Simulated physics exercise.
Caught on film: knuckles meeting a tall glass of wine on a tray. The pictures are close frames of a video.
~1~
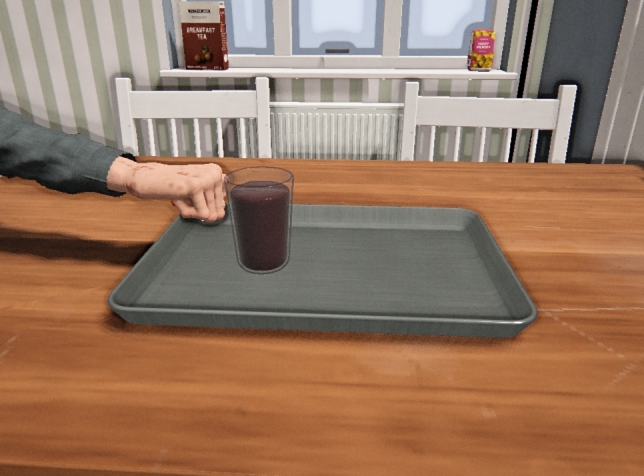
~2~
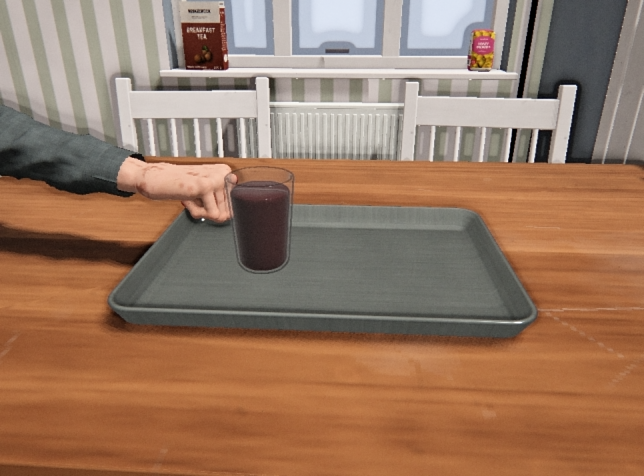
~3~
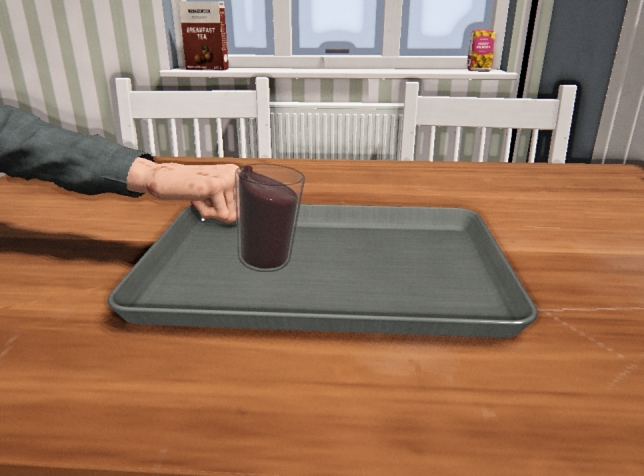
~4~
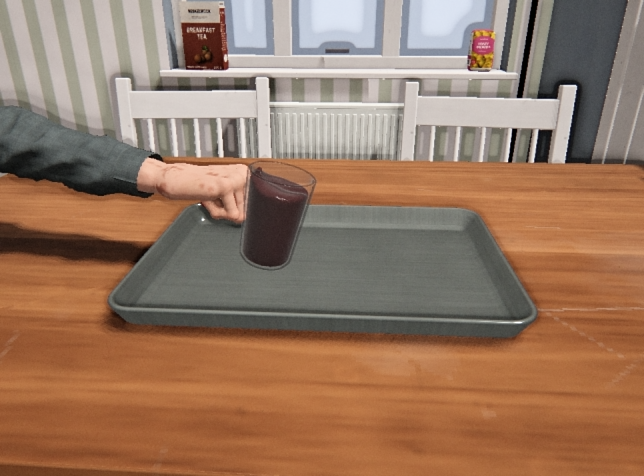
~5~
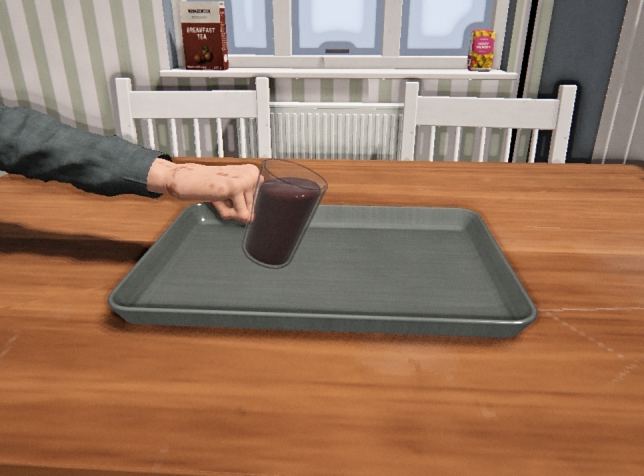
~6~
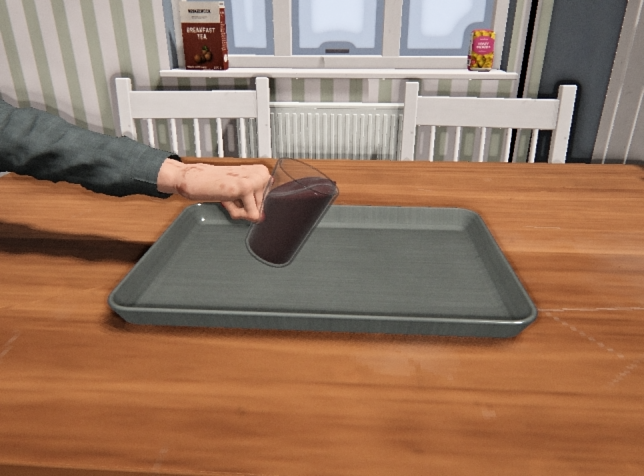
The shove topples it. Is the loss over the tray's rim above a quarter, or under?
After the fall over a quarter gets off the tray.
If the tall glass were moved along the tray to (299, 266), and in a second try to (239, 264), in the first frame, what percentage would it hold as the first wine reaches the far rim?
Roughly 75 per cent, and 55 per cent.
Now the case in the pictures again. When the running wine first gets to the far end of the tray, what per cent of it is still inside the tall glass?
Roughly 60 in a hundred.
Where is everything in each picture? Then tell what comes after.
In the first picture, tilt 0°; right rim (292, 179); surface from (231, 188) to (290, 189); the tray's far rim is at (501, 254); the tray is clear ahead.
In the second picture, tilt 0°; right rim (292, 179); surface from (231, 187) to (290, 189).
In the third picture, tilt 6°; right rim (303, 180); surface from (241, 169) to (298, 195).
In the fourth picture, tilt 13°; right rim (314, 183); surface from (252, 170) to (309, 191).
In the fifth picture, tilt 20°; right rim (326, 187); surface from (258, 191) to (322, 186).
In the sixth picture, tilt 28°; right rim (337, 193); surface from (264, 199) to (337, 186); 1 per cent is over the edge.
A moment on, the tall glass lies on its side and 94 per cent is in the glass, 6 on the tray and 0 above or beyond its rim.
Next, the tall glass lies on its side and 50 per cent is in the glass, 47 on the tray and 3 above or beyond its rim.
Then the tall glass lies on its side and 29 per cent is in the glass, 41 on the tray and 30 above or beyond its rim.
Later the tall glass lies on its side and 15 per cent is in the glass, 48 on the tray and 37 above or beyond its rim.
At rest 63 per cent is held by tray and glass, 37 is off the tray.
